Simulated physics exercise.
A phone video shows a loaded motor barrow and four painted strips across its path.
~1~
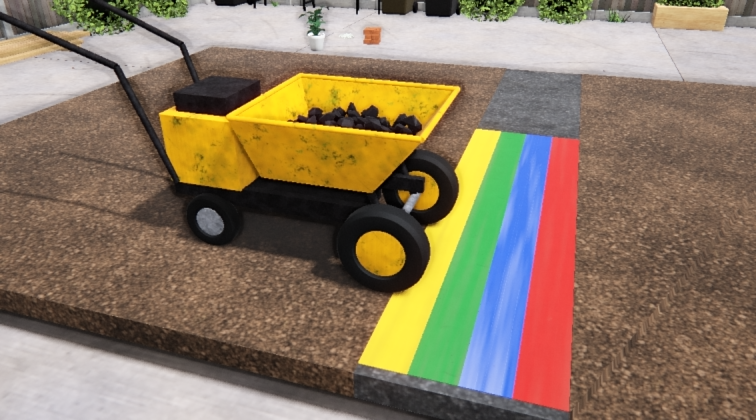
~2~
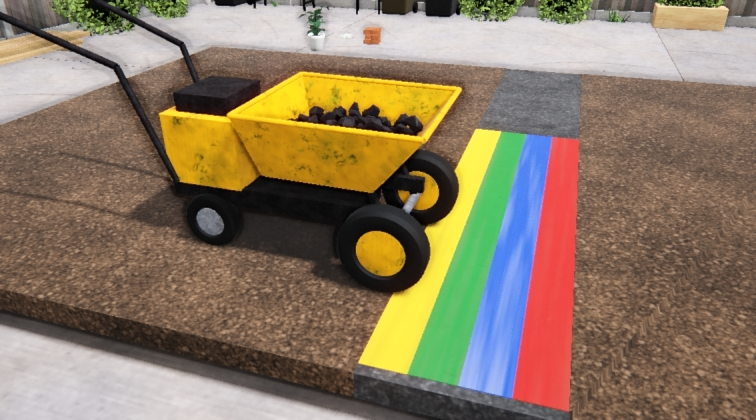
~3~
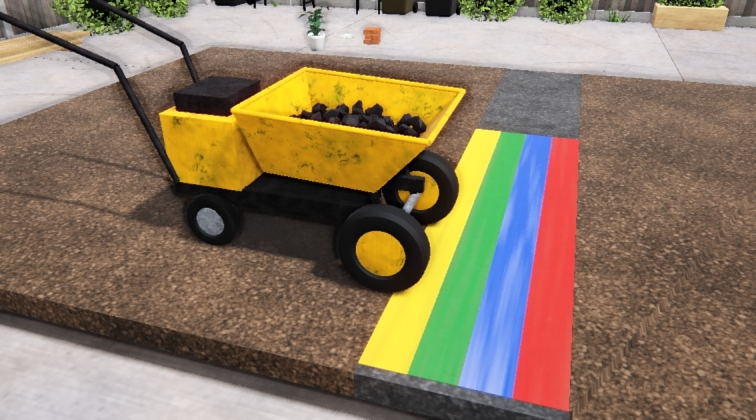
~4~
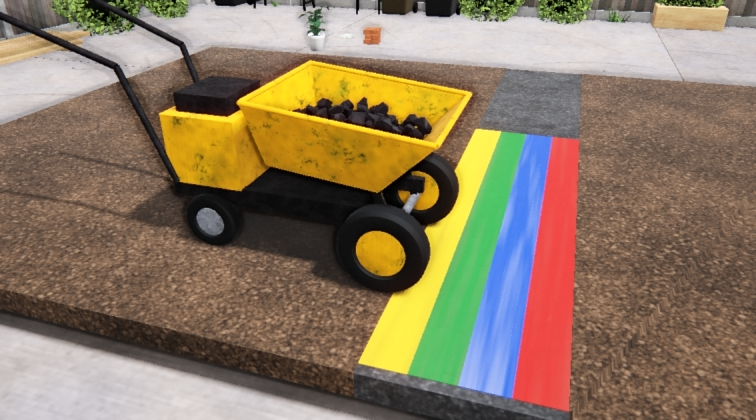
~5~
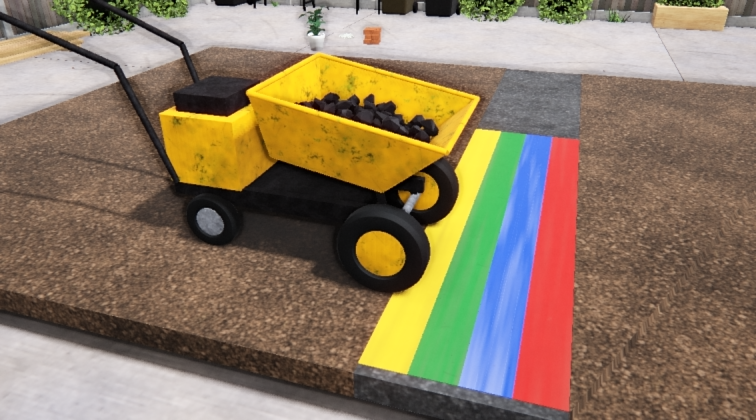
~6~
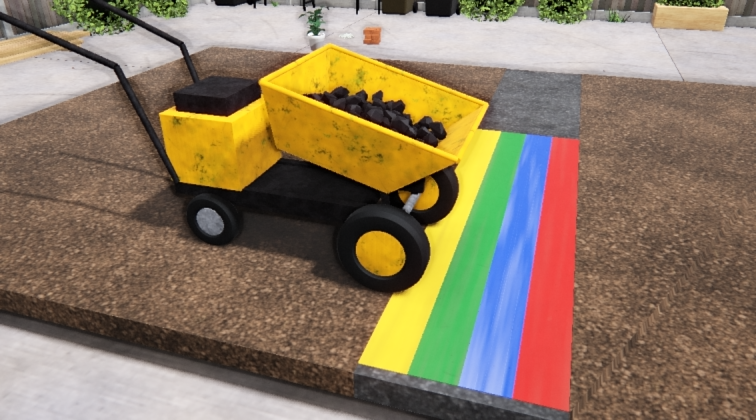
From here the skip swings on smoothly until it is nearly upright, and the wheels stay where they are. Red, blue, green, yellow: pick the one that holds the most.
Pick: Red.
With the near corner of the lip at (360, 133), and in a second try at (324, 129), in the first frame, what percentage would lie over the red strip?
First try: Around 20 %; second try: Around 10 %.
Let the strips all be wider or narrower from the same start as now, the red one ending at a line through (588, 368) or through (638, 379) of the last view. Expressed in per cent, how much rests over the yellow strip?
0 and 0 percent, roughly.
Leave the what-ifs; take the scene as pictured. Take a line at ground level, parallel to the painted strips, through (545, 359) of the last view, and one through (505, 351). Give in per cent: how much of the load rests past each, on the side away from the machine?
Result, first then second: 60 %, 90 %.
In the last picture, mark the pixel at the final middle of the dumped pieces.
Once nothing moves, the middle sits near (566, 273).
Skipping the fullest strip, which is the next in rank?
Just behind the leader sits the blue strip.
Just after the last frame, skip tipped steeply; every one in the skip.
A moment on, skip tipped right over; the larger part in the skip; just a few over the blue strip; roughly a quarter over the red strip; just a few off the paint.
Further on, skip tipped right over; about a tenth in the skip; about a tenth over the blue strip; roughly a third over the red strip; roughly a third off the paint.
When it is over, skip tipped right over; about a tenth in the skip; not one over the yellow strip; not one over the green strip; about a tenth over the blue strip; roughly a third over the red strip; roughly a third off the paint.
